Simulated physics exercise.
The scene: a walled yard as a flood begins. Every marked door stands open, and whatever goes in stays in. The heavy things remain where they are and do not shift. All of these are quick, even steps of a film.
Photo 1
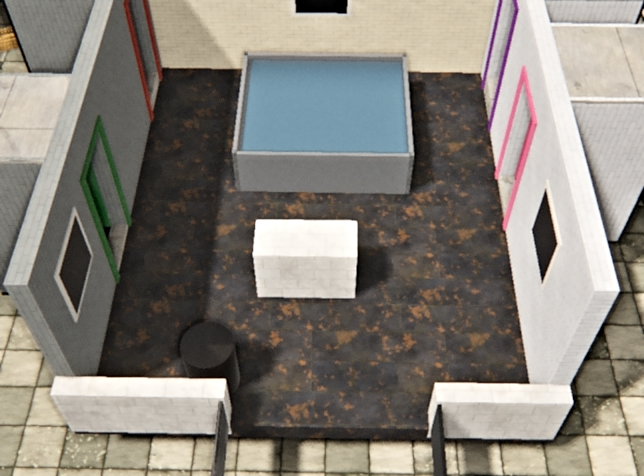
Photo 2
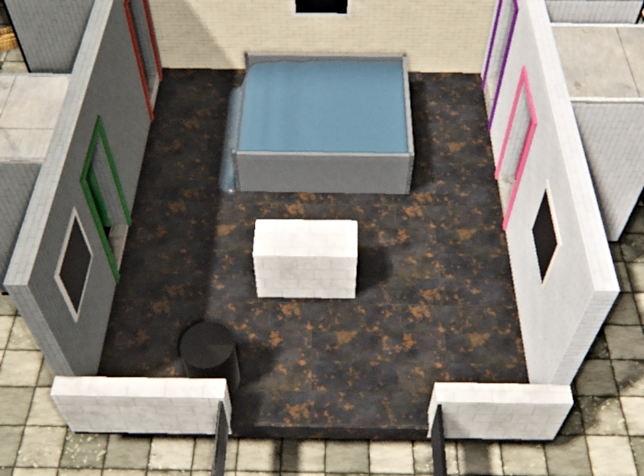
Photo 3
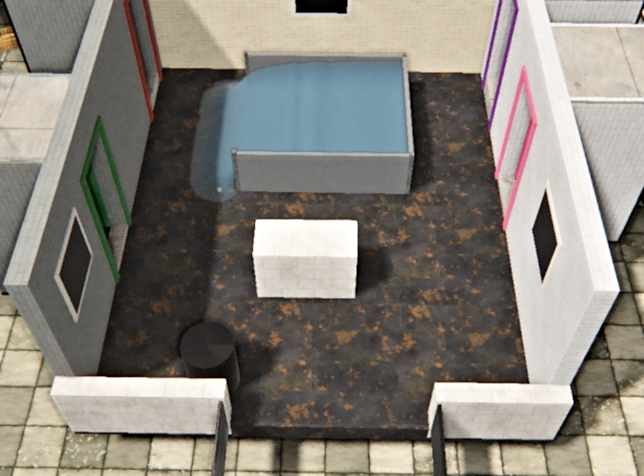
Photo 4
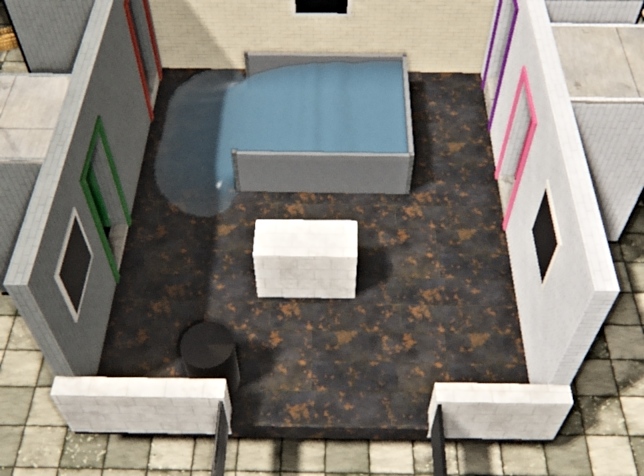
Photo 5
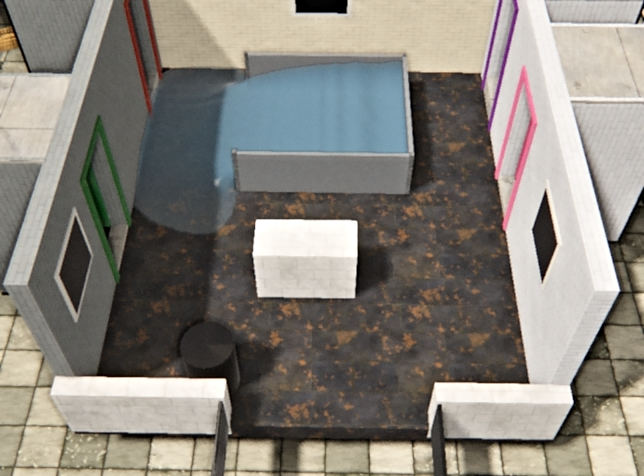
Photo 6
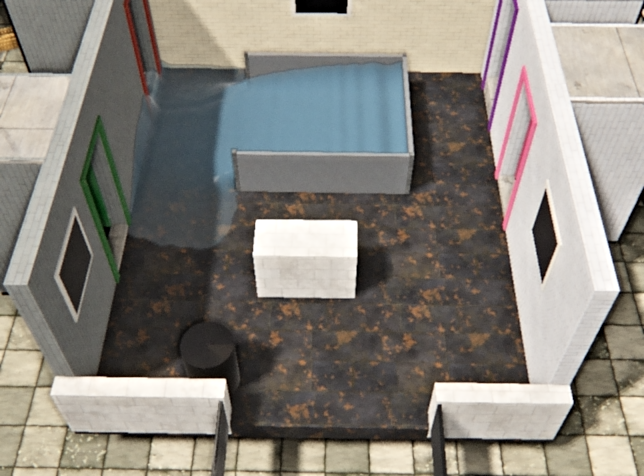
Water in a raised tank pours out its left side and spreads across the dark floor.
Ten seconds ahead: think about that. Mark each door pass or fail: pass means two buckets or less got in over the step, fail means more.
Green door - fail, pink door - pass, red door - fail, purple door - pass.
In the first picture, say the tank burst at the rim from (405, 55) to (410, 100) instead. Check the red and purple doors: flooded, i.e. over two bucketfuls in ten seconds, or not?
In brief, the red stops short; the purple goes past the mark.
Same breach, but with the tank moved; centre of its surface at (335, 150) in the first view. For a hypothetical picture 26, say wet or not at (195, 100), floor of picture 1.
Answer: Reached.
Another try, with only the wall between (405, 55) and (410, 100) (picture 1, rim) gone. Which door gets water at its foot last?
One in green.
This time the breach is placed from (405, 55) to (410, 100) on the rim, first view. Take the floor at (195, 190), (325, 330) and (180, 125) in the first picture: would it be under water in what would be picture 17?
Taken in turn they're unwetted, unwetted and unwetted.
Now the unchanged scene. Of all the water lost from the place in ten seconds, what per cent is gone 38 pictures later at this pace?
It works out at roughly 65 per cent.
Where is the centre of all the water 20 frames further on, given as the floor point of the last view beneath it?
It is around (244, 173).
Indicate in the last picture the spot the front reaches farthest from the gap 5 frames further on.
Somewhere about (107, 331).
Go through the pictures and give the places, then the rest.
In the first picture, still water in the open tank at (324, 105).
In the second picture, the front is at (238, 90), out from the gap at (245, 125).
In the third picture, water pours out at (245, 128) and has run to (222, 85).
In the fourth picture, water pours out at (246, 129) and has run to (206, 75).
In the fifth picture, the front is at (152, 215), out from the gap at (246, 130).
In the sixth picture, water pours out at (246, 130) and has run to (129, 227).
A moment on, water covers 20 % of the floor; the green door under two buckets in, the pink door not reached, the red door over two buckets in, the purple door not reached.
Next, water covers 35 % of the floor; the green door over two buckets in, the pink door not reached, the red door far over two buckets in, the purple door not reached.
Then, water covers 55 % of the floor; the green door over two buckets in, the pink door not reached, the red door far over two buckets in, the purple door wet at the sill, nothing in.
Later, water covers 90 % of the floor; the green door far over two buckets in, the pink door wet at the sill, nothing in, the red door far over two buckets in, the purple door wet at the sill, nothing in.
In the end, water covers 100 % of the floor; the green door far over two buckets in, the pink door wet at the sill, nothing in, the red door far over two buckets in, the purple door wet at the sill, nothing in.
